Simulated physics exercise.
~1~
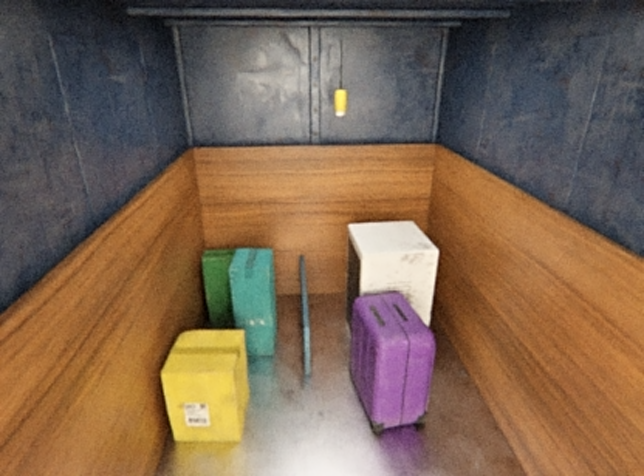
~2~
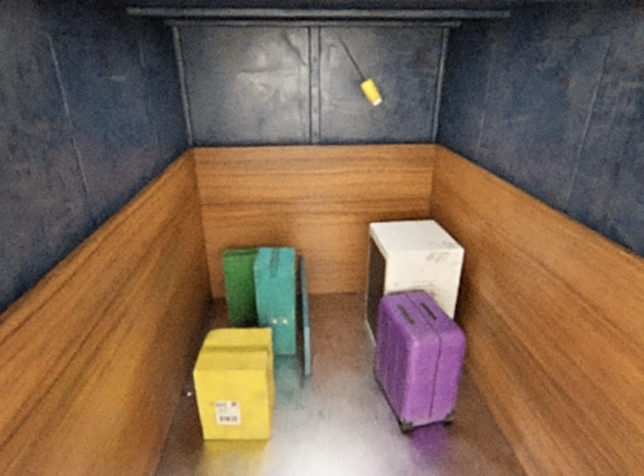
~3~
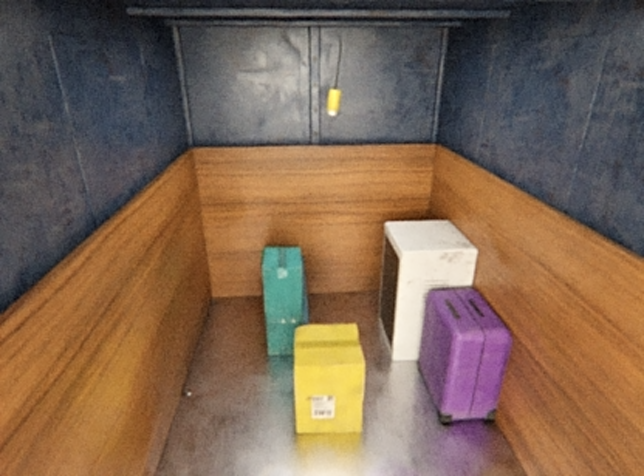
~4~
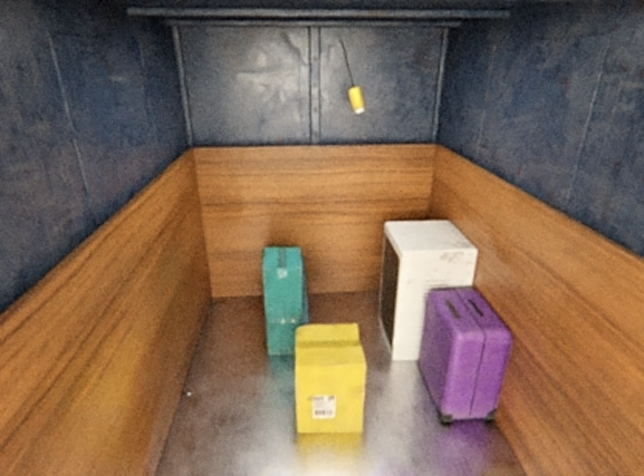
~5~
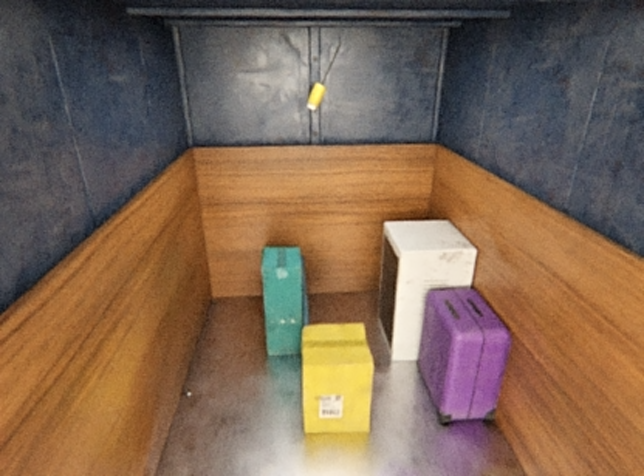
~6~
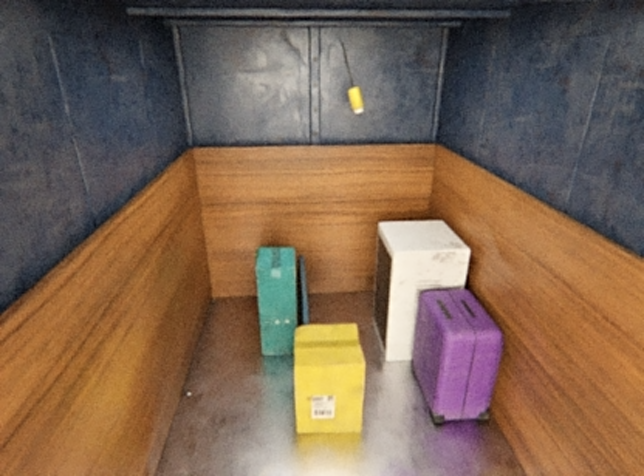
A yellow box and a purple suitcase slide right among other upright cargo, then shift slightly left.
